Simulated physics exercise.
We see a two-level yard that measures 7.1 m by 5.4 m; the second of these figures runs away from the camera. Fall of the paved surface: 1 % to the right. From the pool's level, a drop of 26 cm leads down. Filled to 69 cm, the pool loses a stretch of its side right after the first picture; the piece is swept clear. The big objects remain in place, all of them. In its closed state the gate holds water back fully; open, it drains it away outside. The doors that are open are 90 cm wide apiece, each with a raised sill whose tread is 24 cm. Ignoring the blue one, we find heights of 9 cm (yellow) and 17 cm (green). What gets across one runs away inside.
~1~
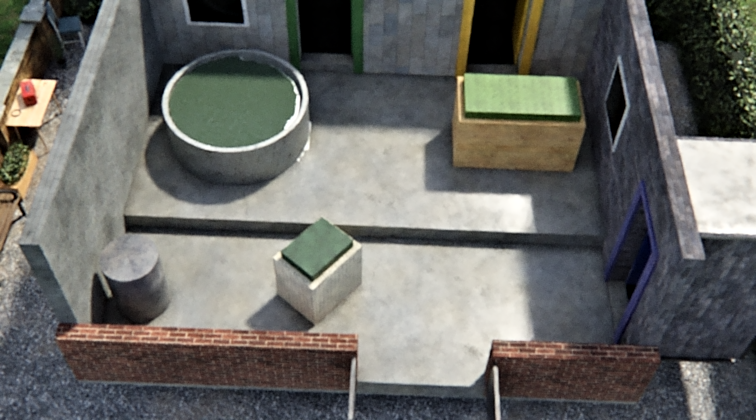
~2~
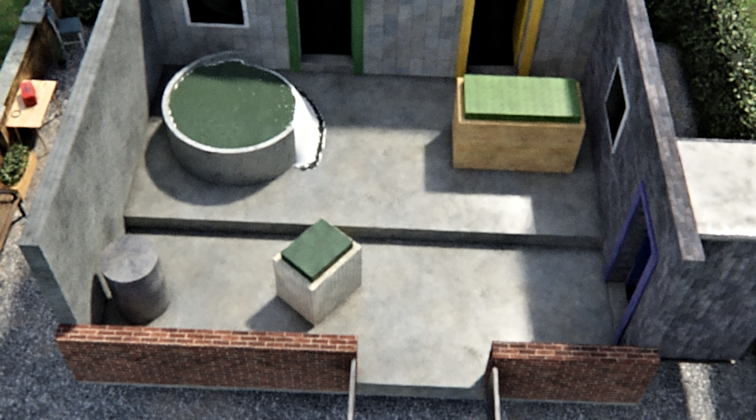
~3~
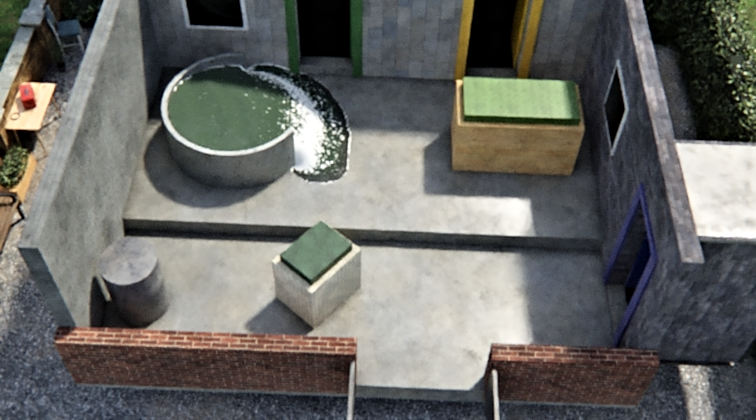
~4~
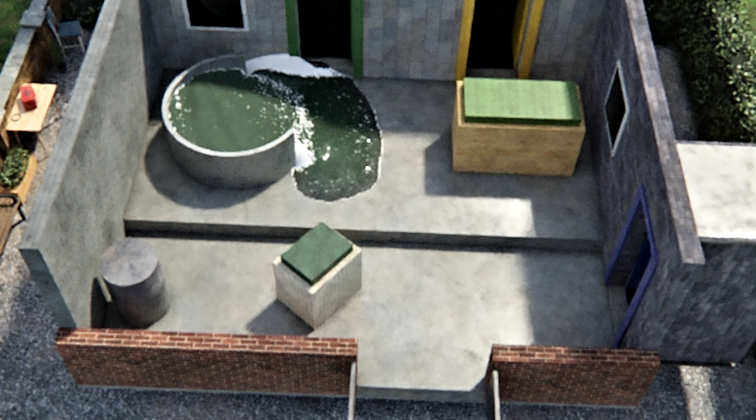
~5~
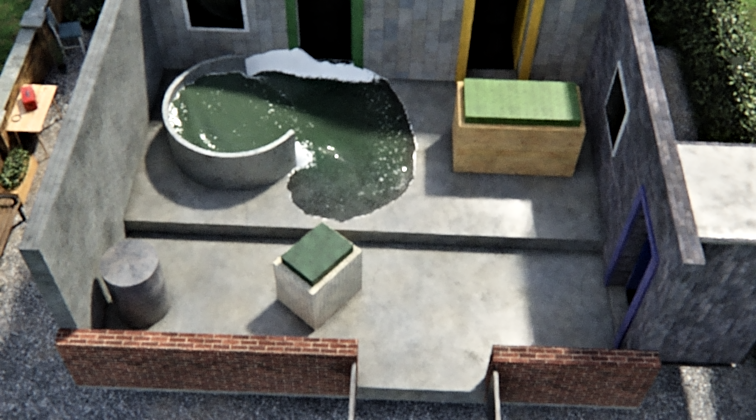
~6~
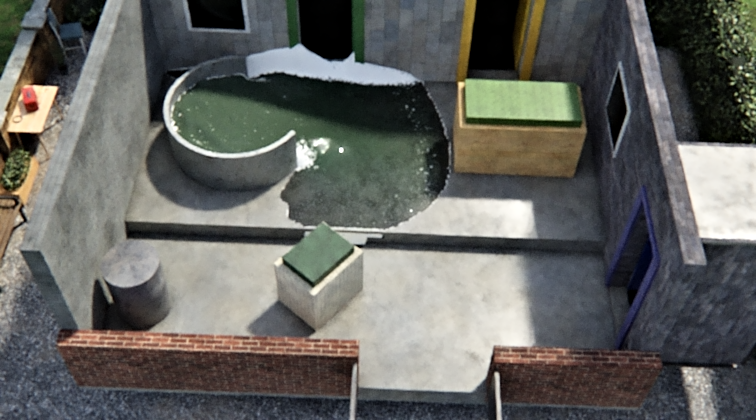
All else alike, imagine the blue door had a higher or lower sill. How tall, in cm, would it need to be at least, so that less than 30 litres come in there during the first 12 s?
It would need to be roughly 9.5 cm tall.
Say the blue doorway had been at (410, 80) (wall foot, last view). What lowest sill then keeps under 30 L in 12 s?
You'd want it roughly 11.5 cm high.
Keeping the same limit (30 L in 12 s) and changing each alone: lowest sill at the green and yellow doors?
Roughly 25 cm for the green door and roughly 16 cm for the yellow door.
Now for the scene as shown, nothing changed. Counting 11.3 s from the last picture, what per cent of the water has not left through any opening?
Close to 68 per cent is still present.
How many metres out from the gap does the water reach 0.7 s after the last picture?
About 4.8 m.
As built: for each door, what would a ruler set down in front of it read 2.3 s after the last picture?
Reading in centimetres: Blue = 9, yellow = 14, green = 15.
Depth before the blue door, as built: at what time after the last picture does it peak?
The level tops out near 2.8 seconds.
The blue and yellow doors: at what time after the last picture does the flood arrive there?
Times: Blue 1.6 s, yellow 0.3 s.
Then, 0.7 s after the last picture water covers 40 % of the floor, deepest (32 cm) near (292, 82); it has not reached the blue door.
Then, 2.3 s after the last picture water covers 55 % of the floor, deepest (42 cm) near (582, 102); 9 cm at the blue door, 5 litres in over its 5 cm sill.
Then, 11.3 s after the last picture water covers 90 % of the floor, deepest (12 cm) near (619, 382); 10 cm at the blue door, 124 litres in over its 5 cm sill.
At the blue door as built, the water peaked near 12 cm, 2.7 s after the last picture.
With a sill of 8.5 cm, 42 litres would have come in within the 12 s; with 11 cm, 13 litres. So under 30 litres takes about 9.5 cm.
